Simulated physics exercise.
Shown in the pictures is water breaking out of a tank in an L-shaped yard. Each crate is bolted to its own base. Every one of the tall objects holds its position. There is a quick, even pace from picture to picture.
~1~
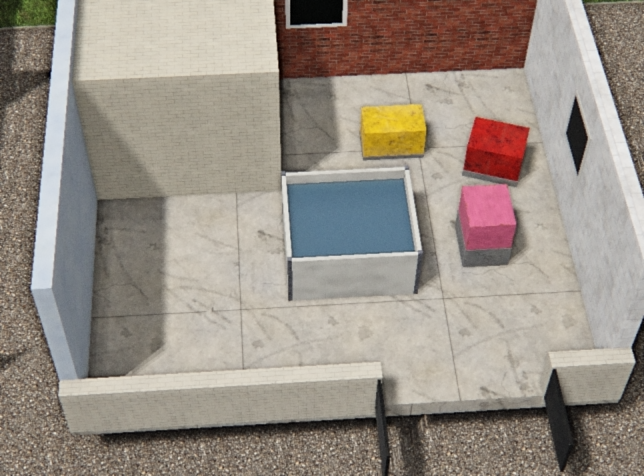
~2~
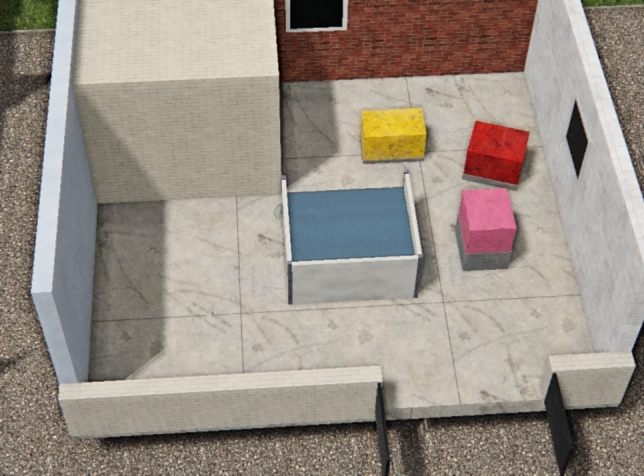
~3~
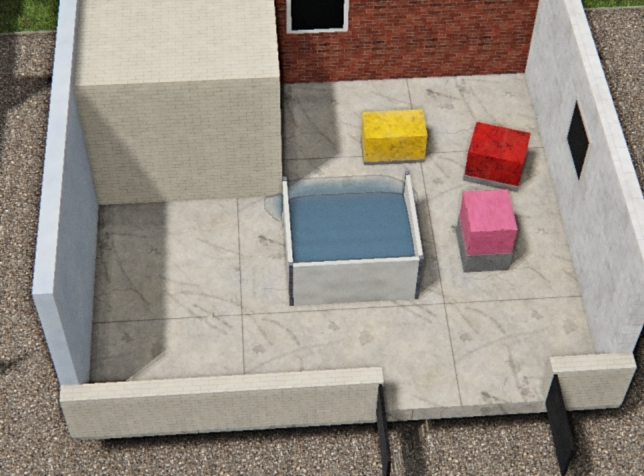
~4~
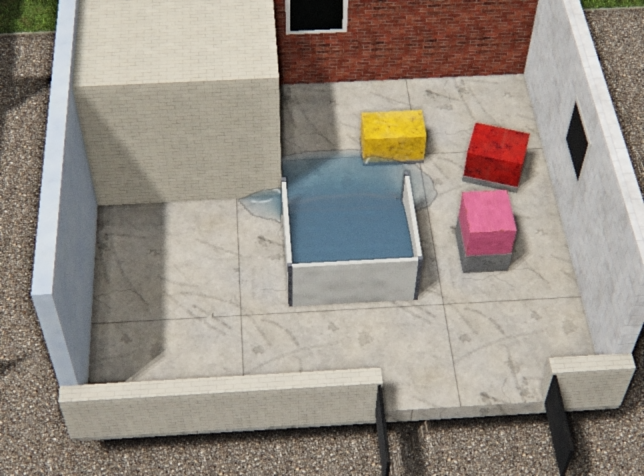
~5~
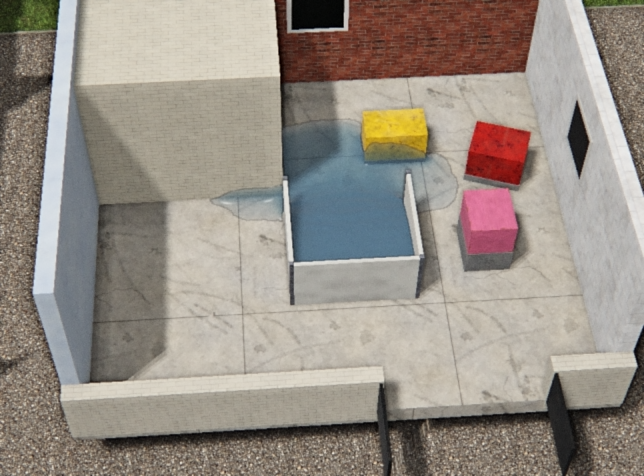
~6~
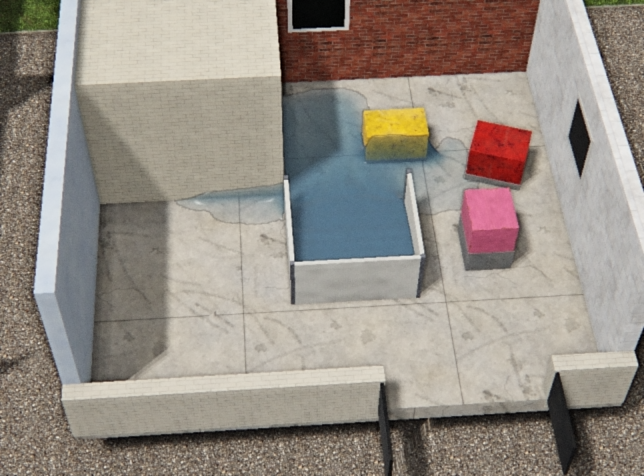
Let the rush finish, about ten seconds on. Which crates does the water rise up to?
In the end the yellow crate picks up moisture; the red crate picks up moisture; the pink crate remains moisture-free.
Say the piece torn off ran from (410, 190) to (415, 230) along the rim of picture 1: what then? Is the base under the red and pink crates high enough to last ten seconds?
So the red crate goes wet while the pink crate goes wet.
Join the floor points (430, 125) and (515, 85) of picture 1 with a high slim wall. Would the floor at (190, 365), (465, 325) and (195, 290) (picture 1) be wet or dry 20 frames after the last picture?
The first point comes out unwetted, the next unwetted, the last unwetted.
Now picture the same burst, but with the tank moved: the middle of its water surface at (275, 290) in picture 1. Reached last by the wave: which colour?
That would be the pink crate.
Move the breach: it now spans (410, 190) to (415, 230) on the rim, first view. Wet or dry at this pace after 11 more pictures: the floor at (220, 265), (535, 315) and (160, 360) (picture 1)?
So it's nothing at the first, liquid at the second and nothing at the third.
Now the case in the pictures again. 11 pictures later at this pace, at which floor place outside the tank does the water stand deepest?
Roughly (288, 103).
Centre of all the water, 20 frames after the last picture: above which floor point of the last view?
My guess is about (408, 164).
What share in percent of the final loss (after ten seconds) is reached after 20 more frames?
I'd put it near 0 in a hundred.
A moment on, water covers 30 % of the floor; the yellow crate water round its plinth, the red crate water round its plinth, the pink crate water round its plinth.
Next, water covers 45 % of the floor; the yellow crate water round its plinth, the red crate water round its plinth, the pink crate water round its plinth.
Then, water covers 55 % of the floor; the yellow crate water round its plinth, the red crate water round its plinth, the pink crate water round its plinth.
Later, water covers 80 % of the floor; the yellow crate water round its plinth, the red crate water round its plinth, the pink crate water round its plinth.
In the end, water covers 95 % of the floor; the yellow crate was topped, the red crate was topped, the pink crate stayed above the water.
